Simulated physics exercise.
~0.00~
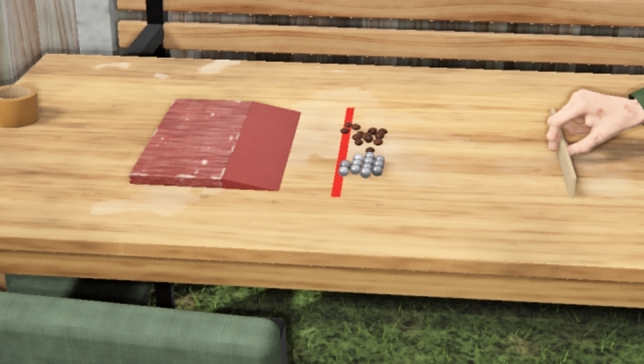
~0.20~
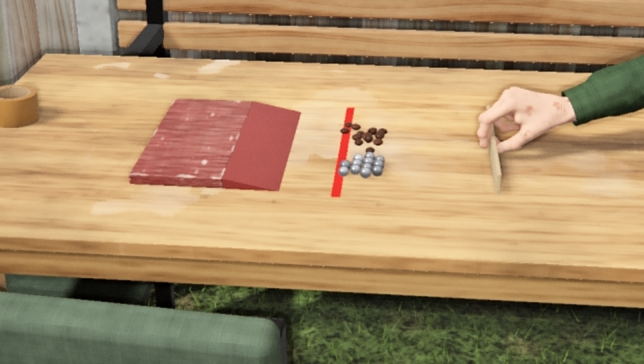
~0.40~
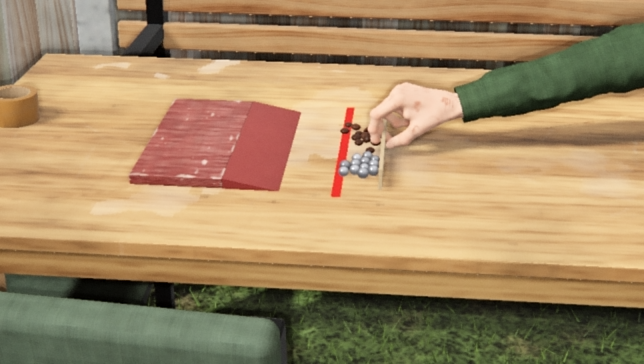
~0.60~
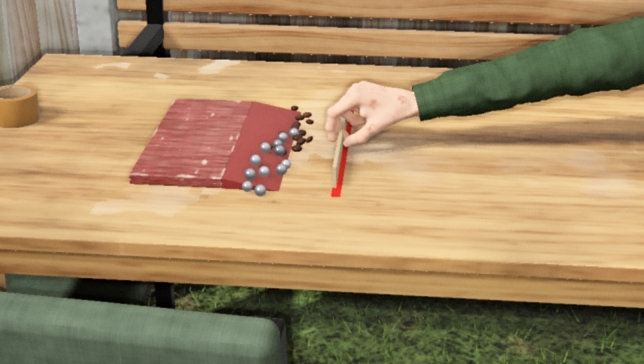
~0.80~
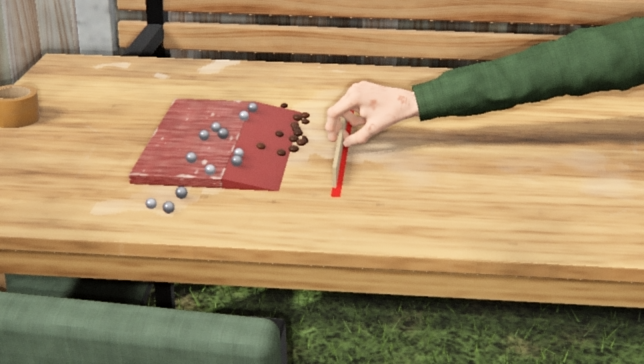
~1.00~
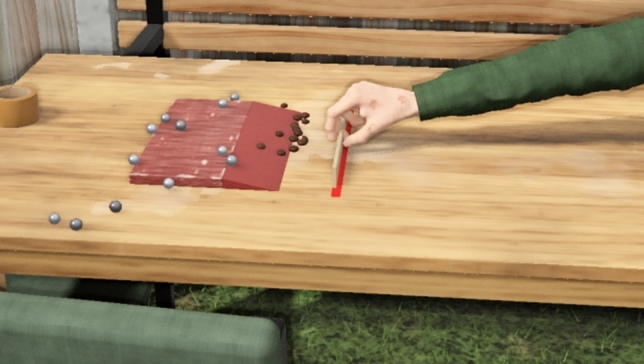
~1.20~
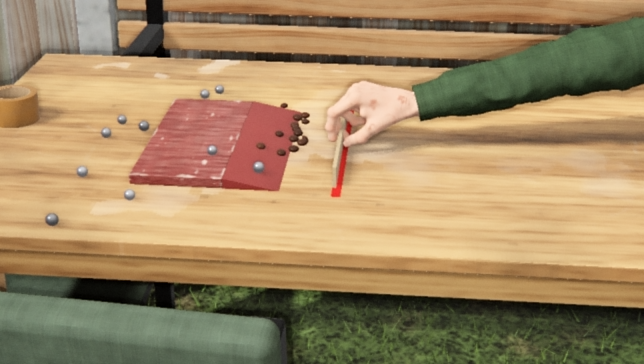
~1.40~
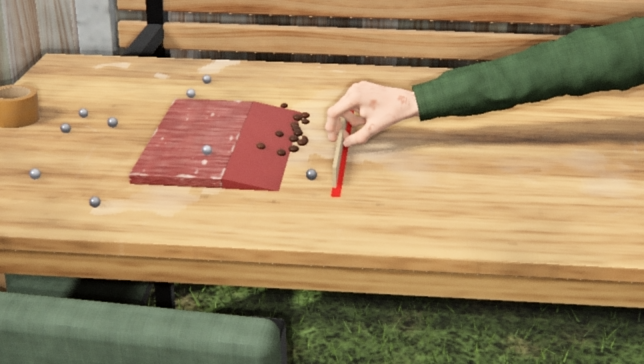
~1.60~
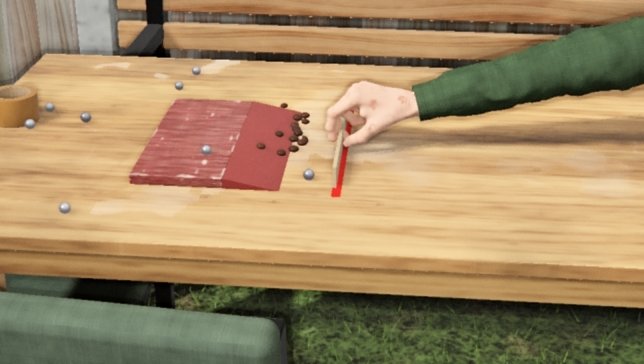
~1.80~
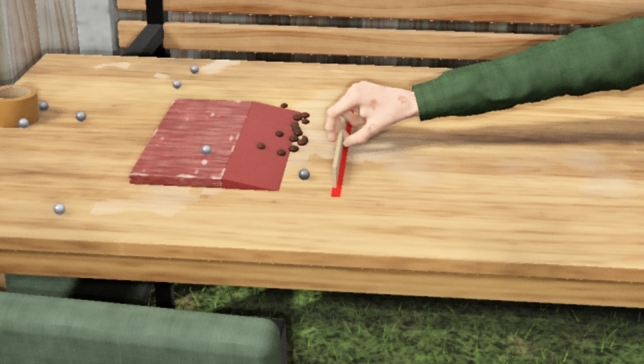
On a wooden outdoor table, a dark red slab with a sloping edge lies left of a strip of red tape, with silvery balls and small dark brown bits gathered beside the tape. A hand in a green sleeve slides an upright piece of card leftward from the right. The card sweeps both groups toward the slab and stops at the tape. The silvery balls roll up and across the slab, many spilling beyond it, while one rolls back toward the card. The brown bits stay clustered around the slab's right edge, a few resting on its slope, as the scattered balls slow down.
